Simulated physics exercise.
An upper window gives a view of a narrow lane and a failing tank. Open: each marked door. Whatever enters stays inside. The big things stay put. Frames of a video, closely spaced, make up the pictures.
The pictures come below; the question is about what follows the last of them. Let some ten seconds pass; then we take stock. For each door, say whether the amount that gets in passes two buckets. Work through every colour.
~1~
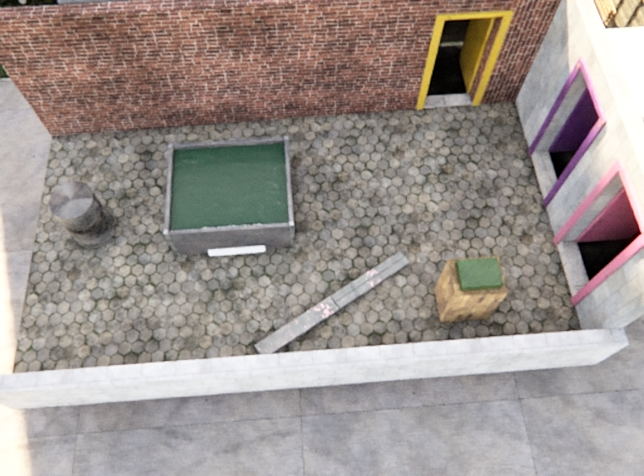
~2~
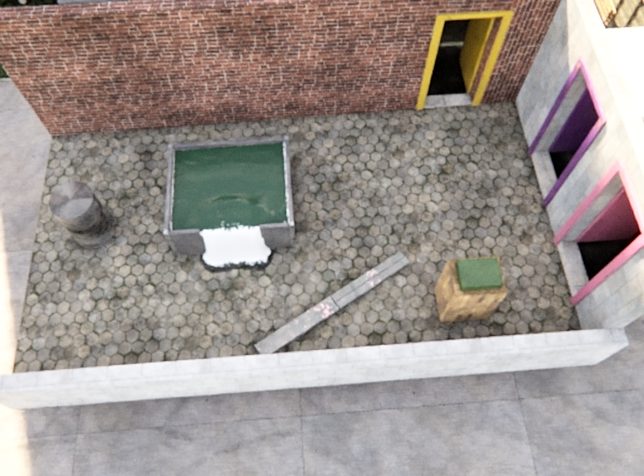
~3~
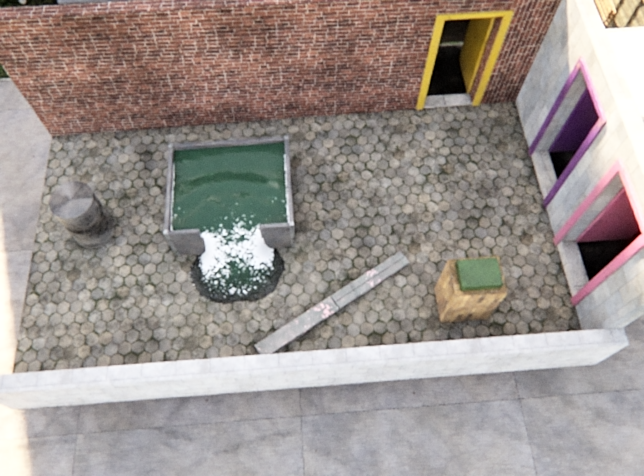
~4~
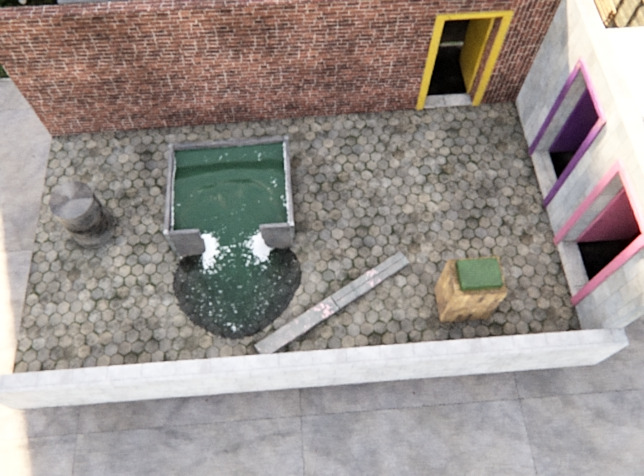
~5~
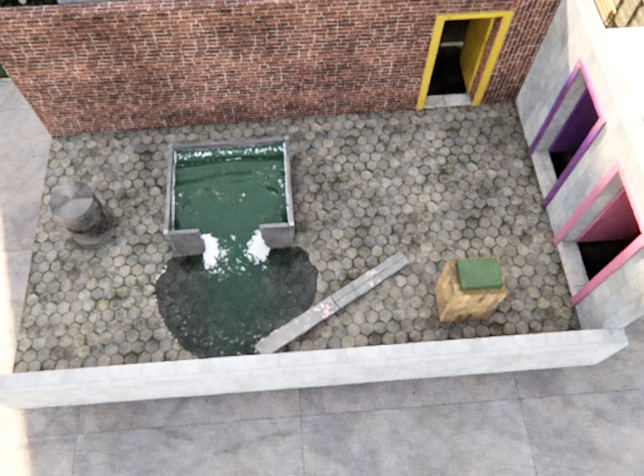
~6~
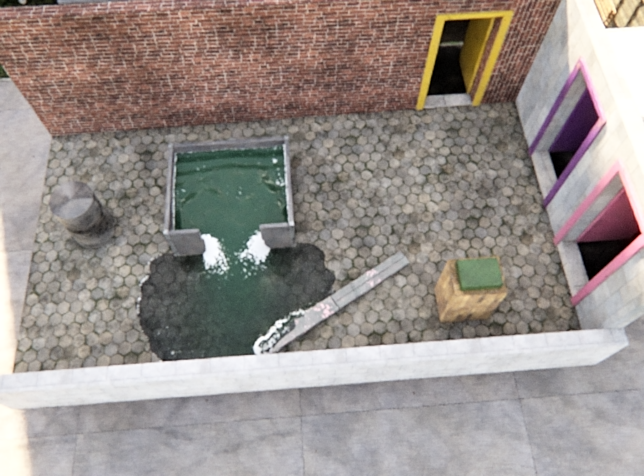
Purple door: No, pink door: No, yellow door: No.
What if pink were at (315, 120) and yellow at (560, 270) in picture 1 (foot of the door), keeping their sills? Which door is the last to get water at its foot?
Answer: The pink door.
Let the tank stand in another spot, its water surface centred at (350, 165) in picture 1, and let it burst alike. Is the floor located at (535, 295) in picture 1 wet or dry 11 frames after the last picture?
At that place: Awash.
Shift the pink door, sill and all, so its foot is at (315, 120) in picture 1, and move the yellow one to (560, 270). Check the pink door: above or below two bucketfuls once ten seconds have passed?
The pink door falls short.
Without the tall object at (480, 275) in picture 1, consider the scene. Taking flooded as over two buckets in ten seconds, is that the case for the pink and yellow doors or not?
Then: Pink lets less in; yellow keeps below it.
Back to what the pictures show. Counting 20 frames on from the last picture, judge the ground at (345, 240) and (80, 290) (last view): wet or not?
Point one: Swamped. Point two: Swamped.
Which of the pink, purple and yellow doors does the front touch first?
That is the pink door.
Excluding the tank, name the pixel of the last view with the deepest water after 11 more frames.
It will be deepest around (239, 370).
A moment on, water covers 20 % of the floor; the purple door not reached, the pink door not reached, the yellow door not reached.
Next, water covers 30 % of the floor; the purple door not reached, the pink door not reached, the yellow door not reached.
Then, water covers 40 % of the floor; the purple door not reached, the pink door wet at the sill, nothing in, the yellow door not reached.
Later, water covers 65 % of the floor; the purple door wet at the sill, nothing in, the pink door wet at the sill, nothing in, the yellow door wet at the sill, nothing in.
In the end, water covers 65 % of the floor; the purple door wet at the sill, nothing in, the pink door wet at the sill, nothing in, the yellow door wet at the sill, nothing in.
